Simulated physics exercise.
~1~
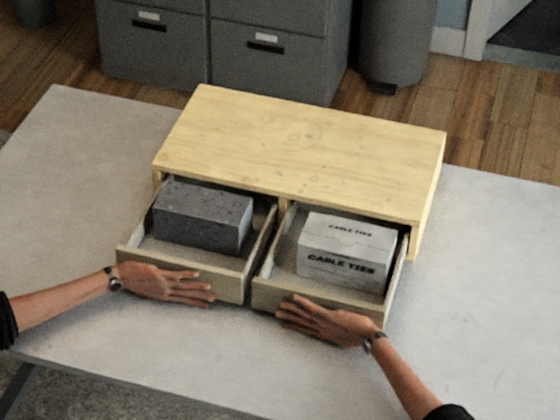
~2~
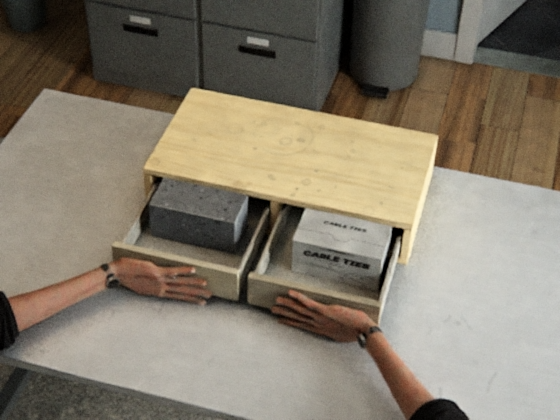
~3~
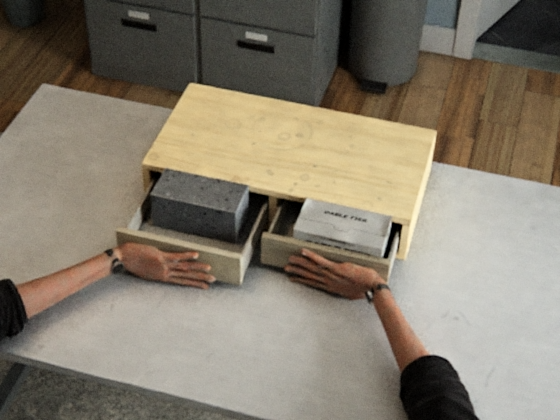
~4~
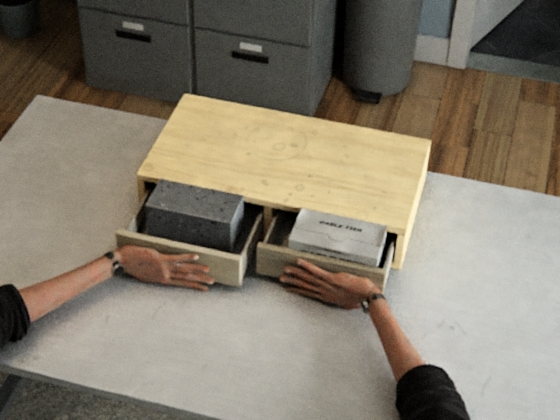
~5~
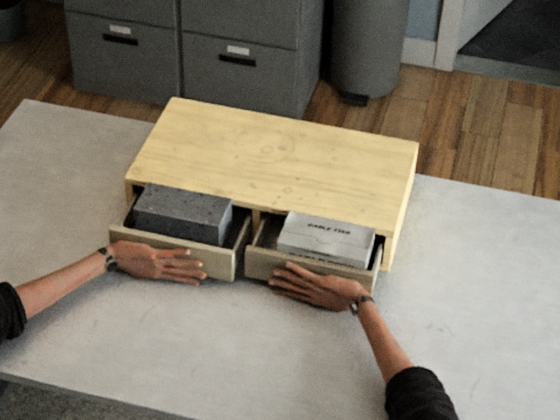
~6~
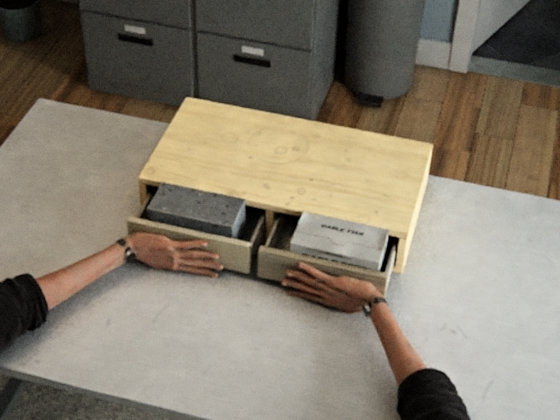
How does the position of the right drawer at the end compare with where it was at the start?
At the start the right drawer was pulled well out of the chest, and by the end it sat a bit further in but was still ajar.
